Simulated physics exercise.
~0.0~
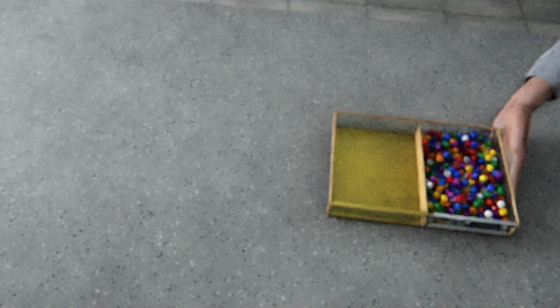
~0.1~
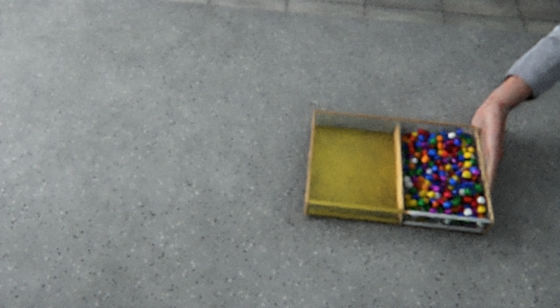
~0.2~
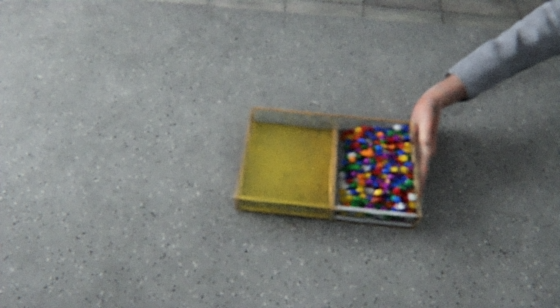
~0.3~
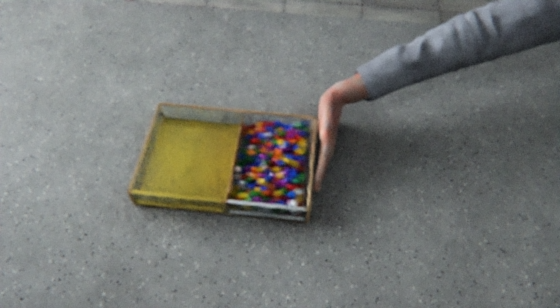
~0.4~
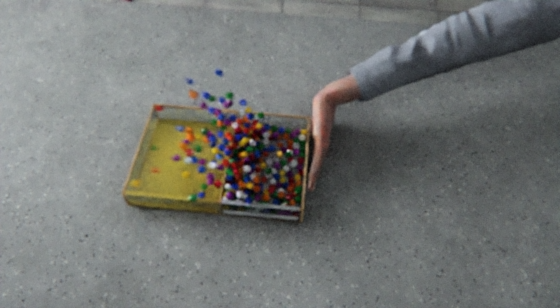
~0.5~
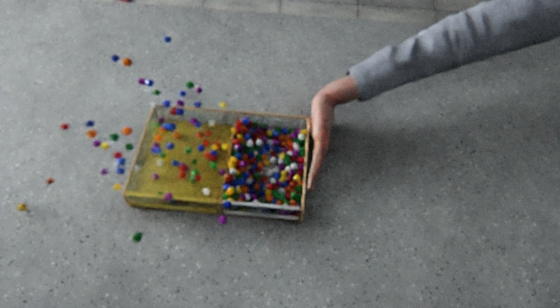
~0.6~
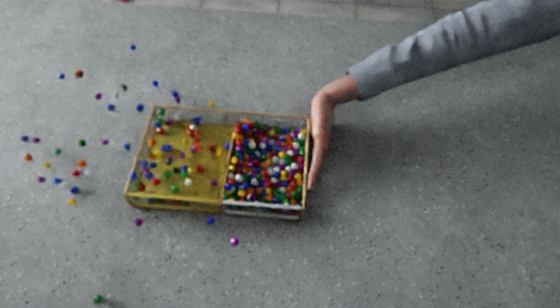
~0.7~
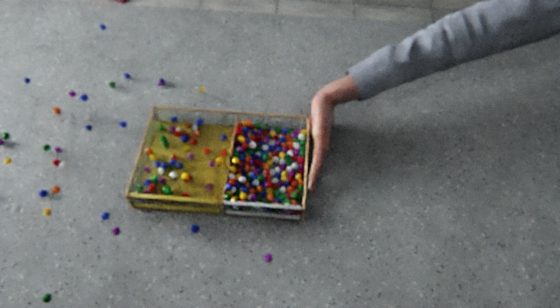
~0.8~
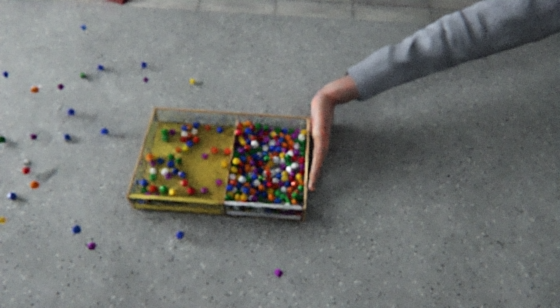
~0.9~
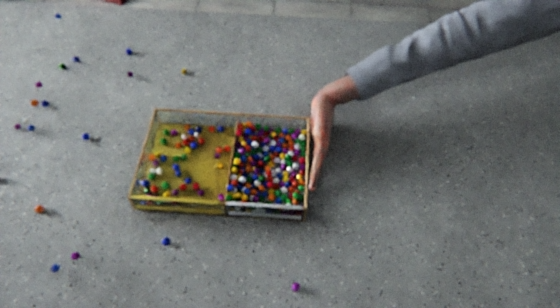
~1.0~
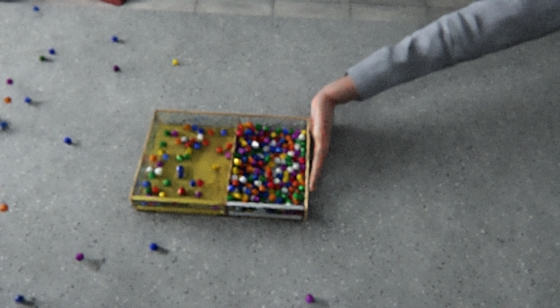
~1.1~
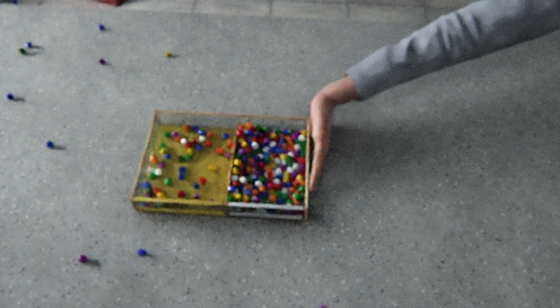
A shallow two-part tray, its right compartment packed with colorful marbles and its left one empty with a yellow floor, slides left across a speckled gray surface, with a hand in a gray sleeve at its right end. The tray comes to an abrupt stop, and marbles surge up and leftward over the divider. Some drop into the yellow compartment, while others fly past the far walls and scatter over the ground, rolling outward. The hand stays against the tray as the marbles inside settle. Most remain on the right, some dot the yellow side, and a few strays lie outside.
